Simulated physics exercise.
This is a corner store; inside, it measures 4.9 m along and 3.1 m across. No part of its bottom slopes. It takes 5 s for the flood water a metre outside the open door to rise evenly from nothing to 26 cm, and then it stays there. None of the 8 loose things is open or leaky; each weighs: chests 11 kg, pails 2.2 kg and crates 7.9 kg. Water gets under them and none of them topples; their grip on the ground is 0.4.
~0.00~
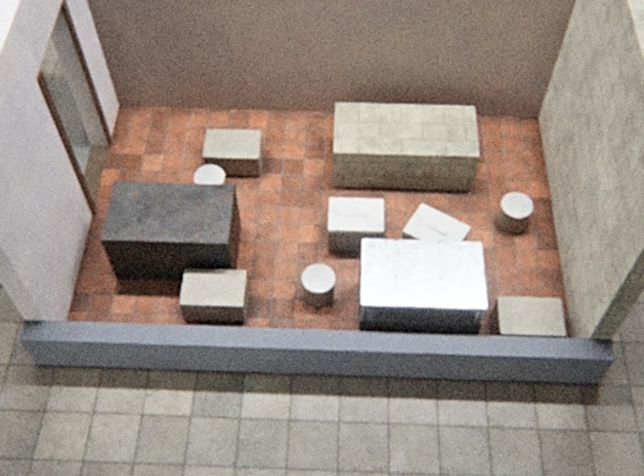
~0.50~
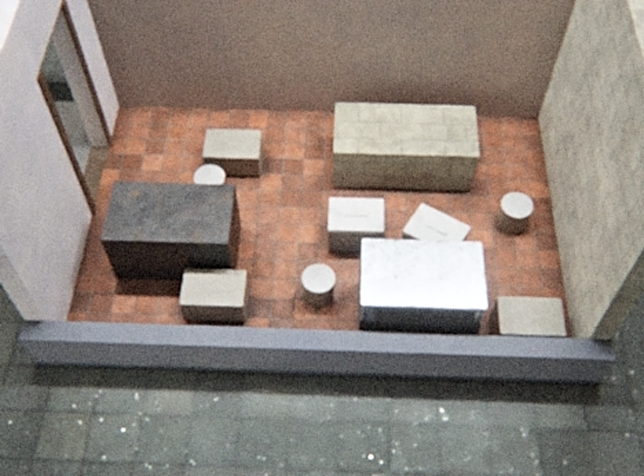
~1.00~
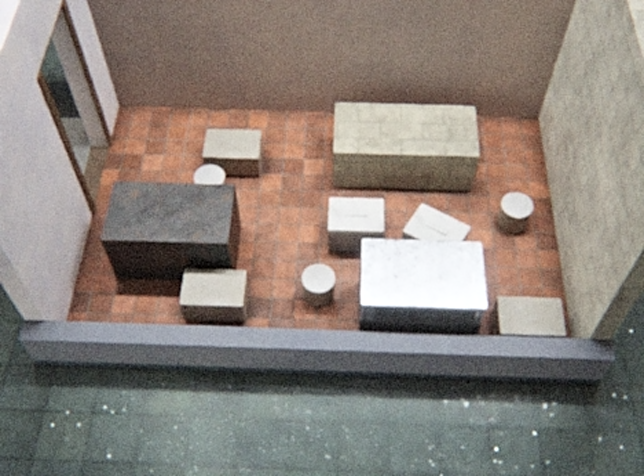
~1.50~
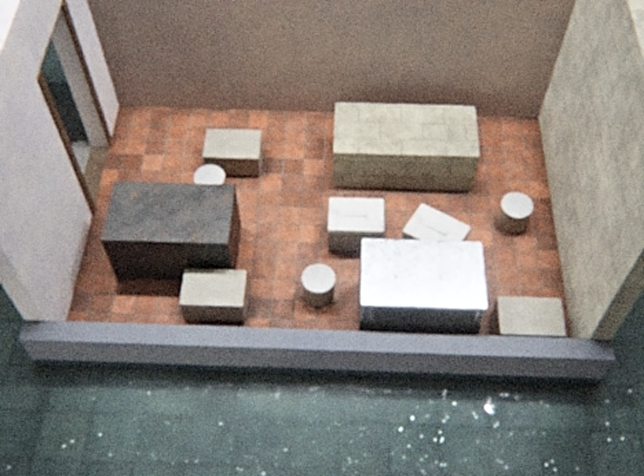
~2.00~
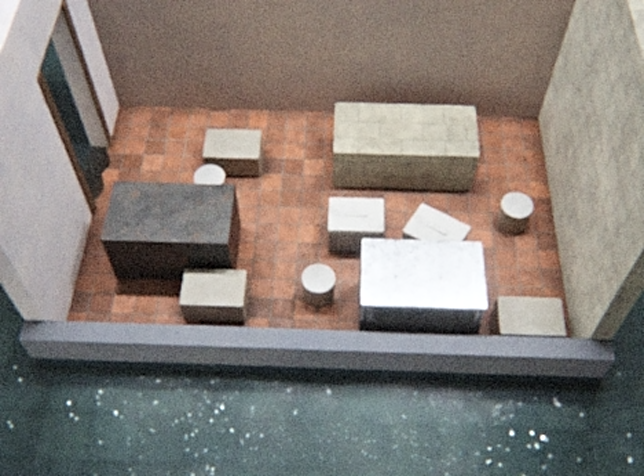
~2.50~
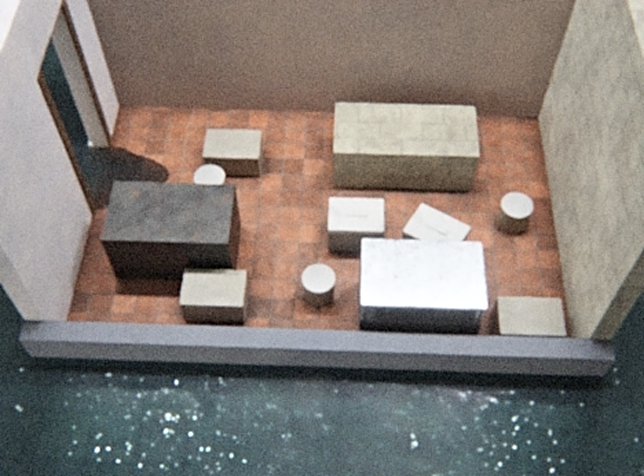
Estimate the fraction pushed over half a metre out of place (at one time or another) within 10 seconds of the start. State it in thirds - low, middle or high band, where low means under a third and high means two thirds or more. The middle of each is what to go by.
High band.
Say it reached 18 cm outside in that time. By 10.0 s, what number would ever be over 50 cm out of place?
Then 3 of them.
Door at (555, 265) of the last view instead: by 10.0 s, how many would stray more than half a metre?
In that case the number is 7.
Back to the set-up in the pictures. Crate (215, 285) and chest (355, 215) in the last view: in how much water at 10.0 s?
I'd put it at 3 cm and 12 cm respectively.
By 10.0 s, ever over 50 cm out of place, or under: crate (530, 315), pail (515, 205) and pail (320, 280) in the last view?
First not as far, then farther, then farther.
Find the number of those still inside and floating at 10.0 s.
At that moment 8.
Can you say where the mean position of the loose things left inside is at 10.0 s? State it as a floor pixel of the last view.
I'd say about (420, 256) in the last view.
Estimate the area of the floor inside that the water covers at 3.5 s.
Close to 2.0 m2, I'd say.
After 3.5 s 0 of 8 are over 50 cm from their spots; 0 afloat.
After 4.5 s 1 of 8 are over 50 cm from their spots; 1 afloat.
After 7.0 s 2 of 8 are over 50 cm from their spots; 2 afloat.
After 10.0 s 6 of 8 are over 50 cm from their spots, and 6 have been at some point; 8 afloat.
